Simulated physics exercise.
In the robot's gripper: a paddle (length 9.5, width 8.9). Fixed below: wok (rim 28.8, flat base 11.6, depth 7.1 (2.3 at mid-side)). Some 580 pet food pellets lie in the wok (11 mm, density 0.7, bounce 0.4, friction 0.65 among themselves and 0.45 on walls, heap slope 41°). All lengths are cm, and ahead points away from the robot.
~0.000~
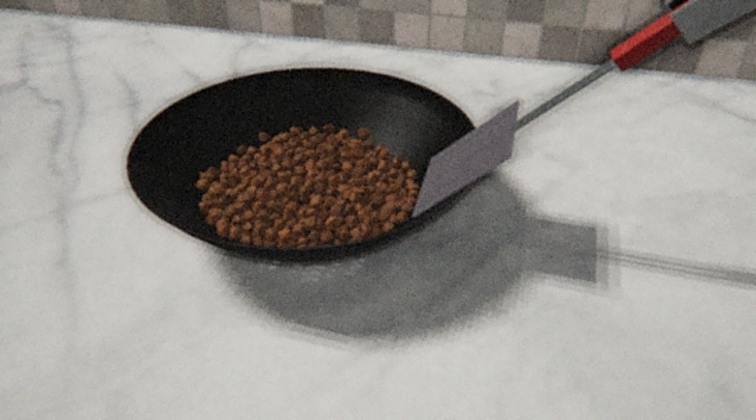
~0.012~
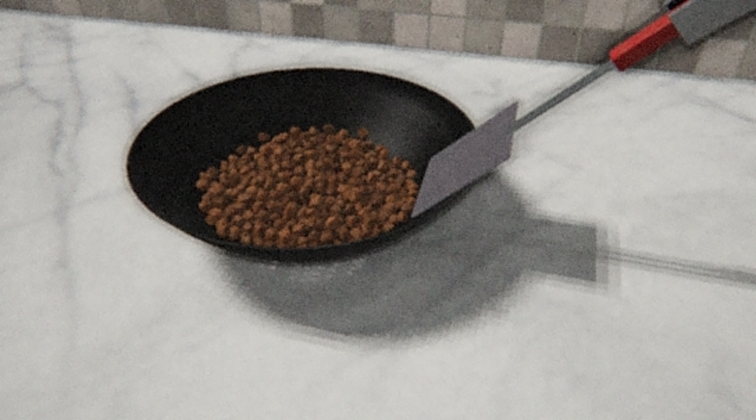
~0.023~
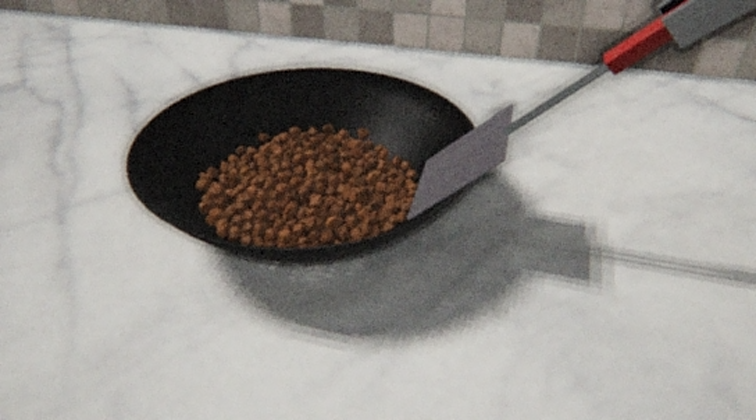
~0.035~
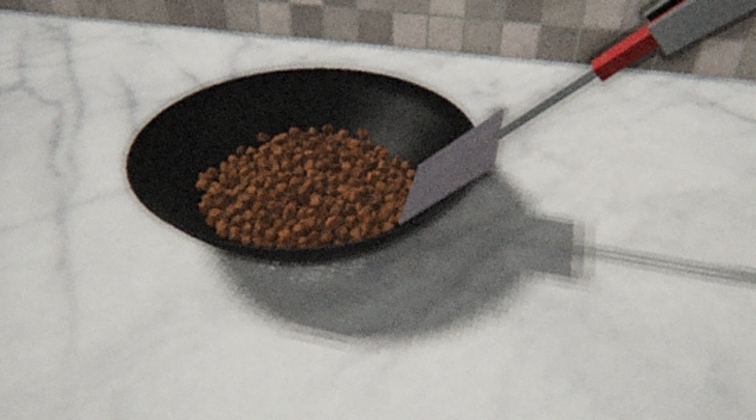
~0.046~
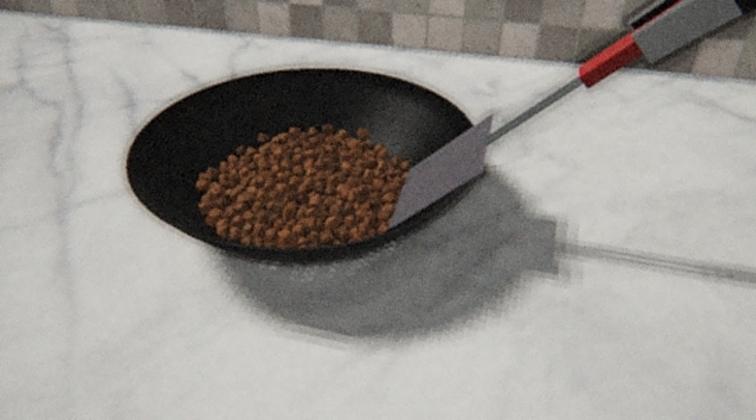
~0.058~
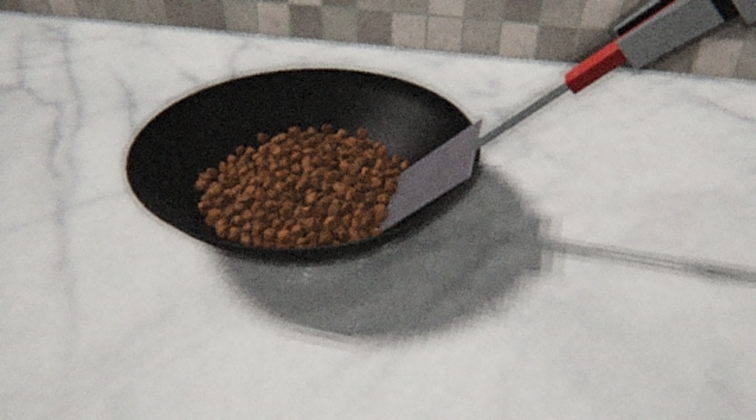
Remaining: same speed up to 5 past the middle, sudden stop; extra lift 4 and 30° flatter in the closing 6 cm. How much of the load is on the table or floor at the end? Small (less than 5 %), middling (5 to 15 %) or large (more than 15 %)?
Share on the table or floor: Small (less than 5 %).
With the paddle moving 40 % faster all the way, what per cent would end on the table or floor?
In that case some 0 per cent.
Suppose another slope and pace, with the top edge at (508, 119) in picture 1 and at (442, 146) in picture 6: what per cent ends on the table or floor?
Some 10 per cent.
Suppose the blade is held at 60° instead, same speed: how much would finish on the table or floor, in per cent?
Then about 0 per cent.
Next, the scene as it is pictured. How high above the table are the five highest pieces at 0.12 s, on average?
Some 5 cm.
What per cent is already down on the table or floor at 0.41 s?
Some 0 per cent.
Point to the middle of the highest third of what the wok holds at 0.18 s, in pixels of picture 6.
At about (235, 159).
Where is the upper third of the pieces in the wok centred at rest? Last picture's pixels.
Around (213, 148).
After 0.12 s, sloping 44°, highest piece 5 above the table; 585 in the wok.
After 0.18 s, sloping 32°, highest piece 7 above the table; 585 in the wok.
After 0.41 s, sloping 14°, highest piece 7 above the table; 584 in the wok, 1 on the table or floor.
After 1.46 s, sloping 14°, highest piece 7 above the table; 584 in the wok, 1 on the table or floor.
In the end, 584 in the wok, 1 on the table or floor. That is 0 % on the table or floor.
